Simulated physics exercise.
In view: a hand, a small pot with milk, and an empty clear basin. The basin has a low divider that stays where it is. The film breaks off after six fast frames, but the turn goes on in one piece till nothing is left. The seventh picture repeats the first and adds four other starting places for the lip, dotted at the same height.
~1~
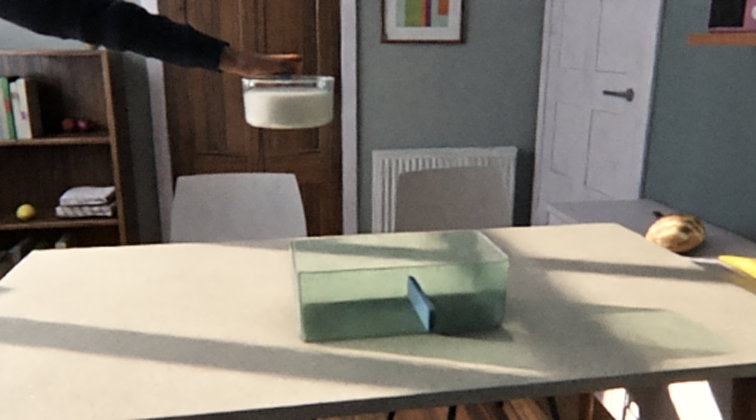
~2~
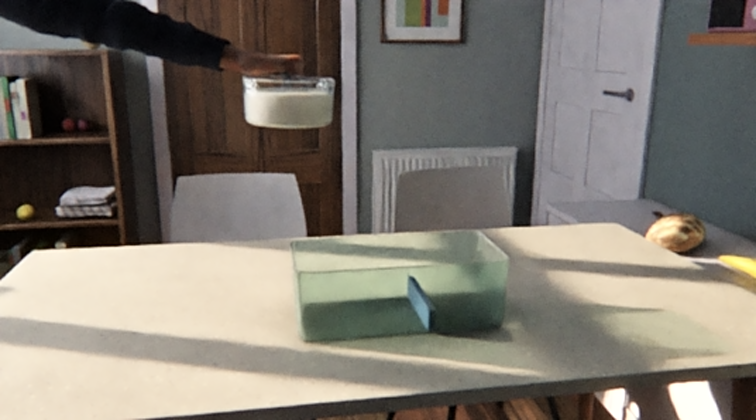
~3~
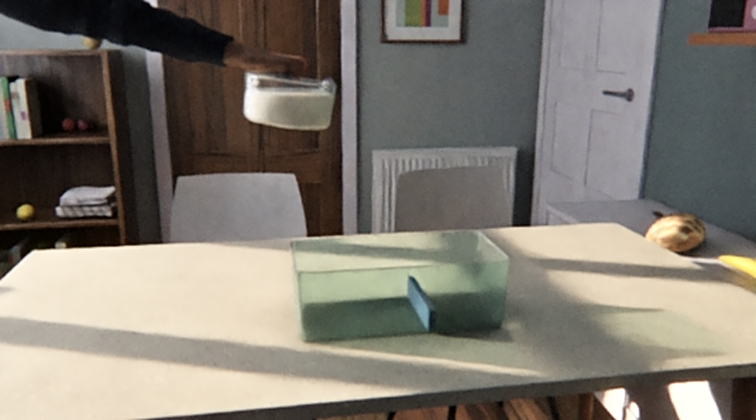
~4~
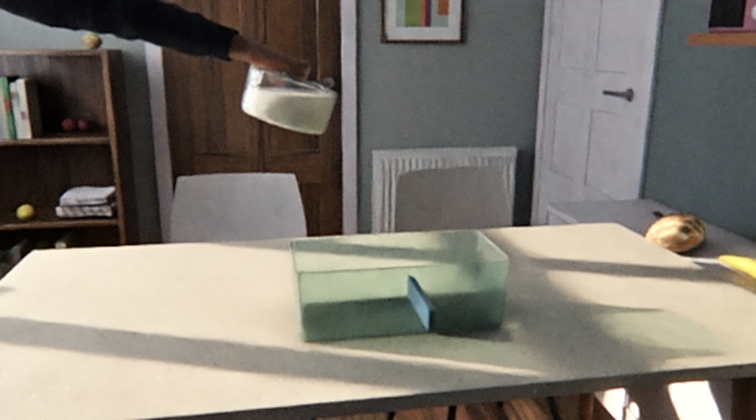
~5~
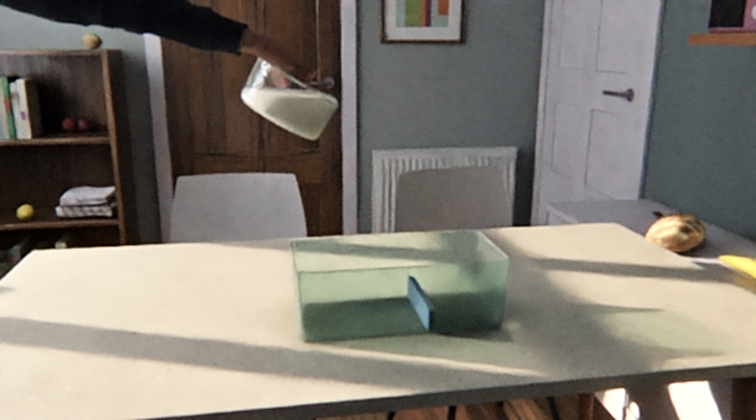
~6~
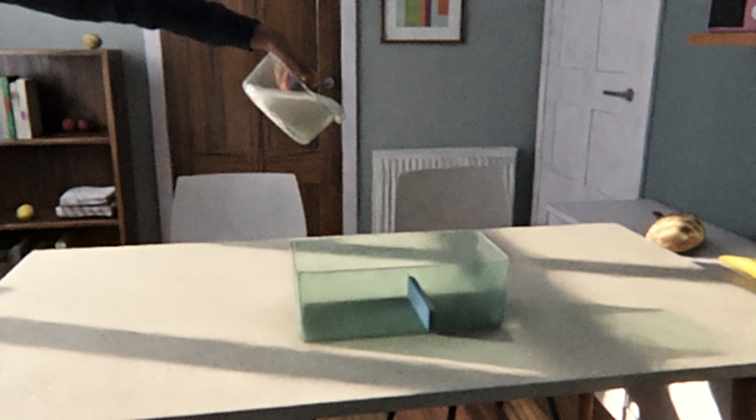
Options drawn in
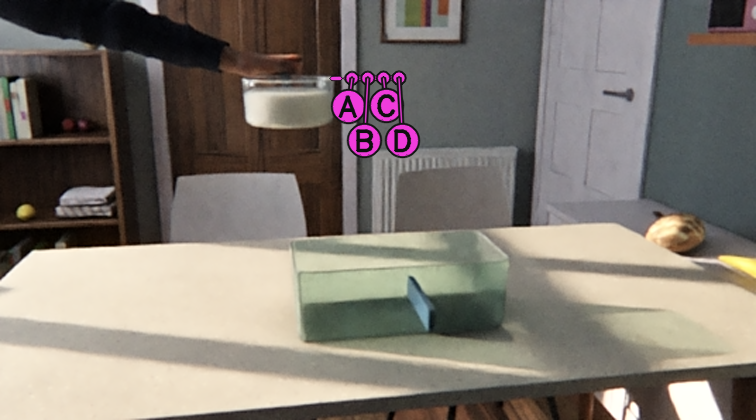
An arm holding a small clear pot of milk above a glass basin, gradually tilting it rightward until milk reaches over the lip.
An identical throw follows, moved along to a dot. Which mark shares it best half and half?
The answer is place C.
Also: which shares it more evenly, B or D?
That would be D.
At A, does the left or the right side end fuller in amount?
The left side.
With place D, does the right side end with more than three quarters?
No, it does not.
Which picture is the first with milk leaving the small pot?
Picture 5.
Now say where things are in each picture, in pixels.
Upright, lip at (332, 78); basin from (298, 341) to (502, 325); top of the wall at (420, 291); nothing has left yet.
Tipped about 2°, lip at (332, 80); nothing has left yet.
Tipped about 8°, lip at (334, 85); nothing has left yet.
Tipped about 18°, lip at (336, 92); nothing has left yet.
Tipped about 31°, lip at (337, 103); milk is over the lip, down to (337, 103).
Tipped about 45°, lip at (334, 115); milk is over the lip, down to (338, 120).
On the marked copy, A at (351, 78); B at (367, 78); C at (383, 78); D at (399, 78).
With A, about 86 % ends left of the wall and 8 % right of it; 6 % is lost outside.
With B, about 69 % ends left of the wall and 24 % right of it; 7 % is lost outside.
With C, about 50 % ends left of the wall and 47 % right of it; 3 % is lost outside.
With D, about 36 % ends left of the wall and 59 % right of it; 5 % is lost outside.
